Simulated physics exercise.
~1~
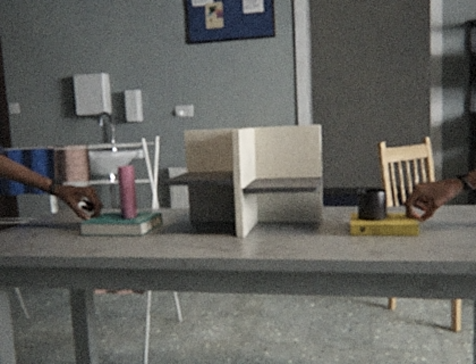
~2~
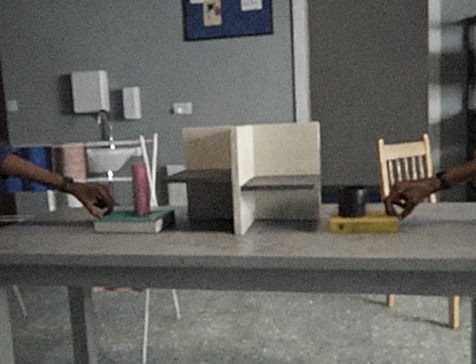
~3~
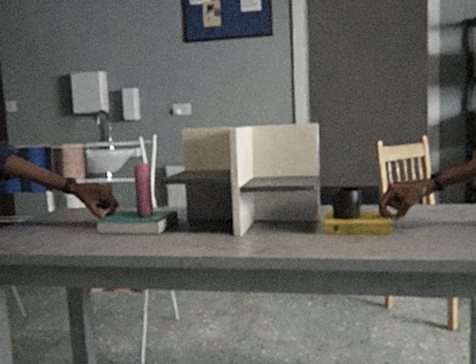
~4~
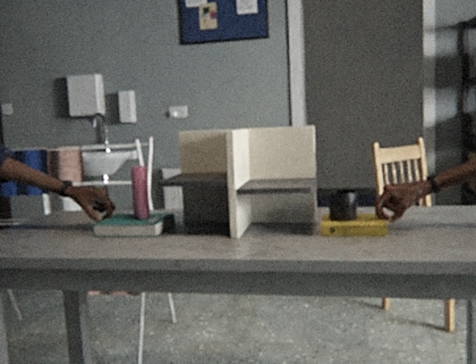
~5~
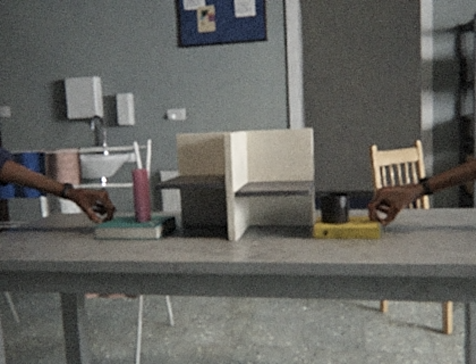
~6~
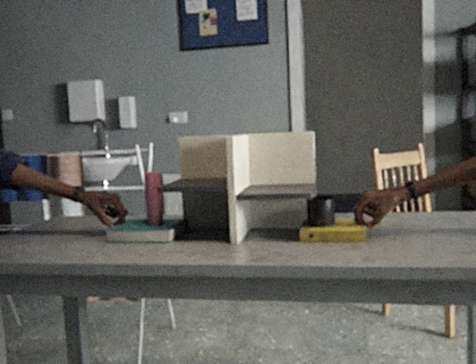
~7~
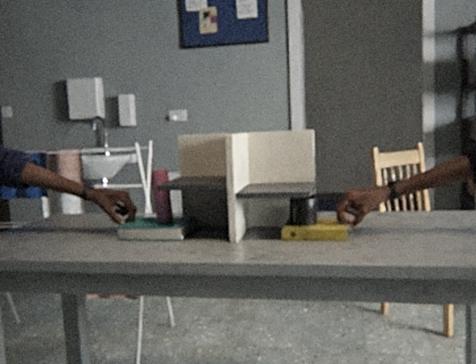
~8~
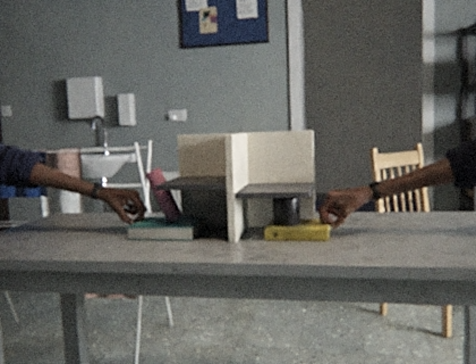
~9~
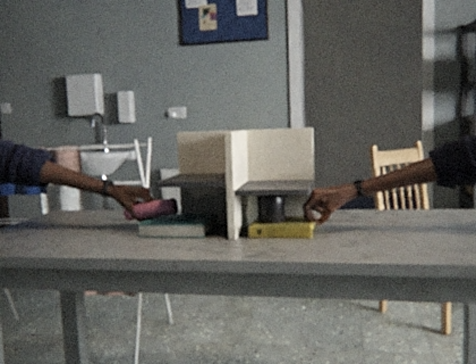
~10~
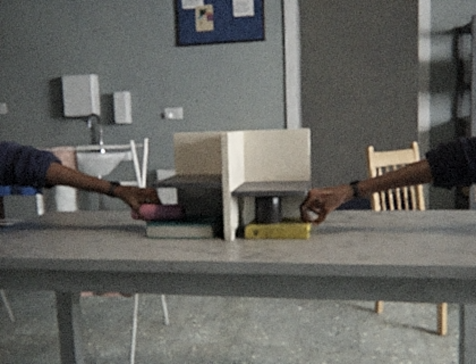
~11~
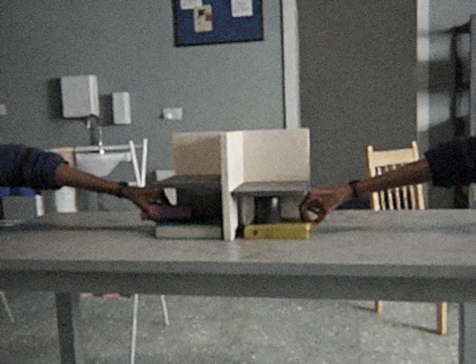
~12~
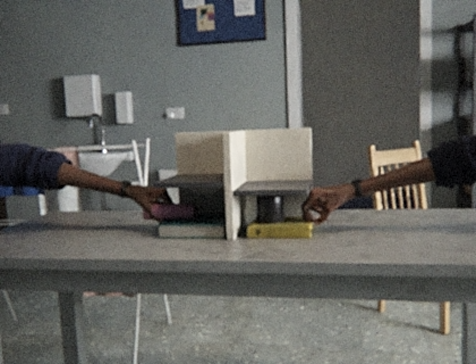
Two hands slid a turquoise book and a yellow box inward toward a shelf on a table; the pink candle standing on the book hit the shelf and toppled onto its side, while the black beaker on the box passed underneath, still upright.
